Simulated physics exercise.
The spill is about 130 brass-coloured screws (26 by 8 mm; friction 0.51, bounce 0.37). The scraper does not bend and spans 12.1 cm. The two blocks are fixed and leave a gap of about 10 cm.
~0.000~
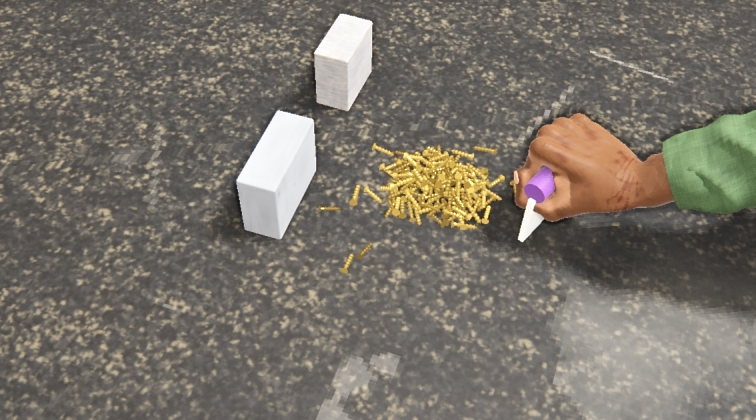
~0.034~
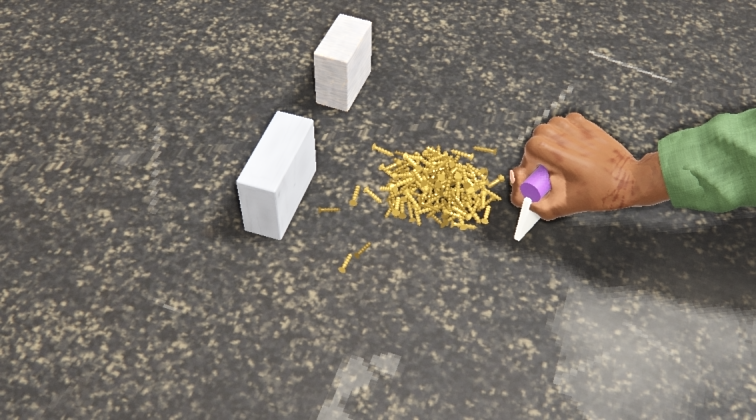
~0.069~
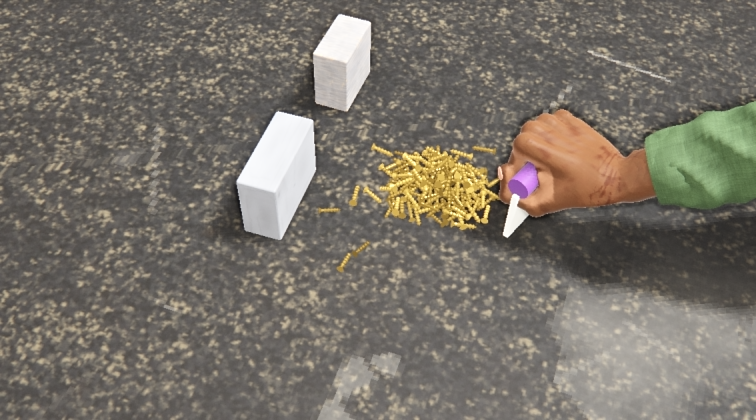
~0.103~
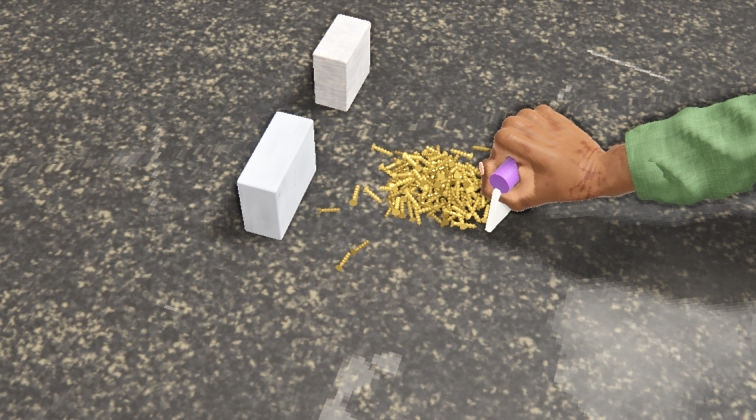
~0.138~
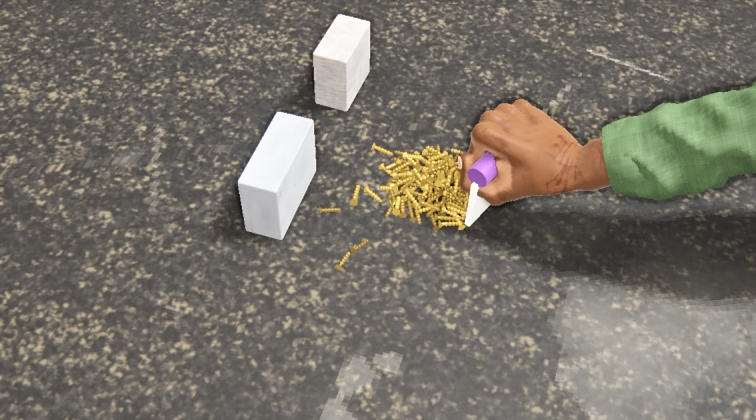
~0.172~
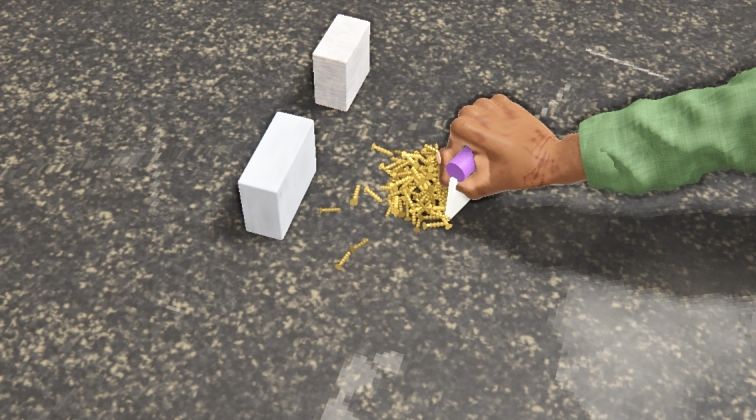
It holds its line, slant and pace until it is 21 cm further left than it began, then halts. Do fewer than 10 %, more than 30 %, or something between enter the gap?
Through: Between.
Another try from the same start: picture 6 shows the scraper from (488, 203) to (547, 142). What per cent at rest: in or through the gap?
Through 0.
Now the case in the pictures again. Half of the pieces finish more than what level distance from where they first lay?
Some 14 cm.
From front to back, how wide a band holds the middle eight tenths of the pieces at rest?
Some 14 cm.
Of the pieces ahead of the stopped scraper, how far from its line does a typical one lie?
About 3 cm.
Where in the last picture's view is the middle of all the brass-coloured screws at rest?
Around (339, 147).
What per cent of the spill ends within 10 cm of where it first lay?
Roughly 20 per cent.
Then, at 0.33 s, scraper 19 cm from its start, spill 15 cm wide; held up before the blocks 100 %.
After 0.49 s, scraper 21 cm from its start, spill 17 cm wide; in or through the gap 20 %, held up before the blocks 80 %.
After 0.62 s, scraper 21 cm from its start, spill 17 cm wide; in or through the gap 20 %, held up before the blocks 80 %.
In the end, at 1.1 s, in or through the gap 20 %, round the near block 0 %, round the far block 0 %, held up before the blocks 80 %.
